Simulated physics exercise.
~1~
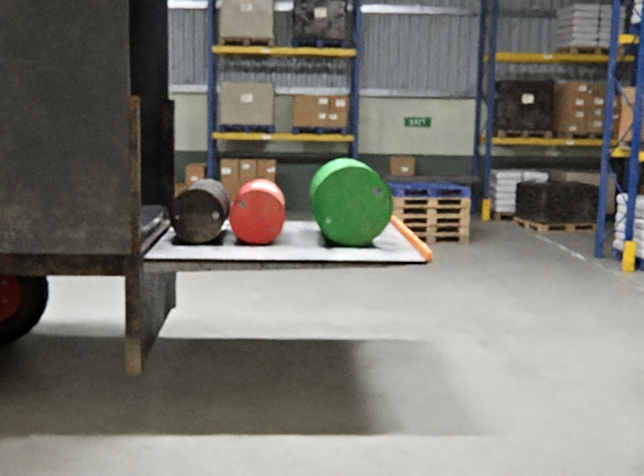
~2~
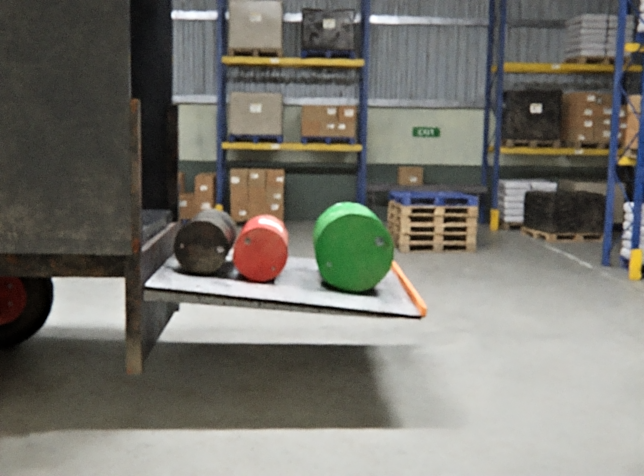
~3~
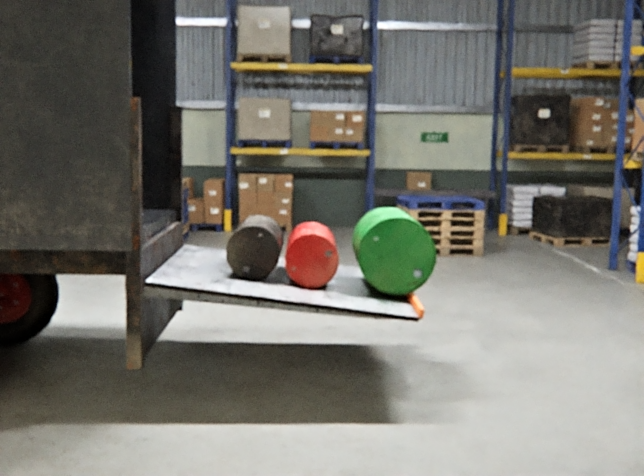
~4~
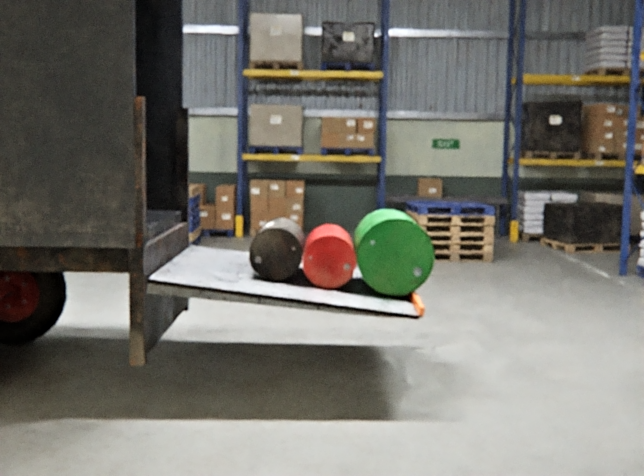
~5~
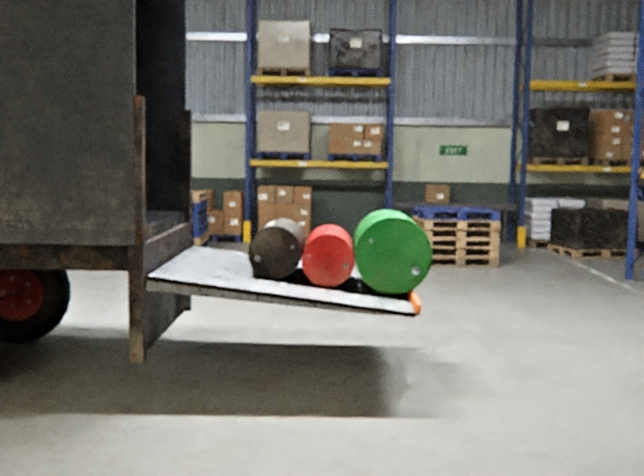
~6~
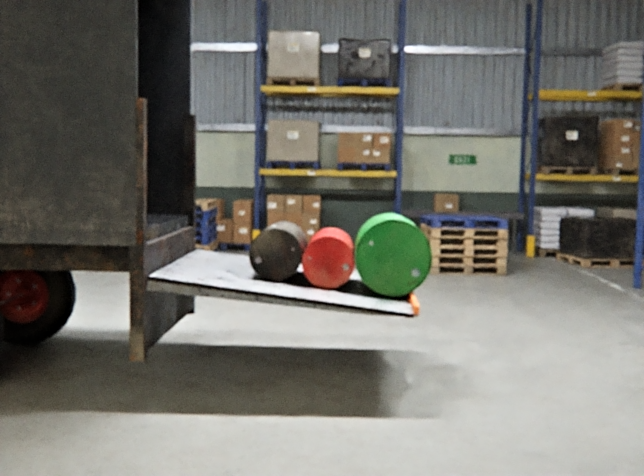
In a warehouse, three drums roll down a tilting lift plate and stay on it.
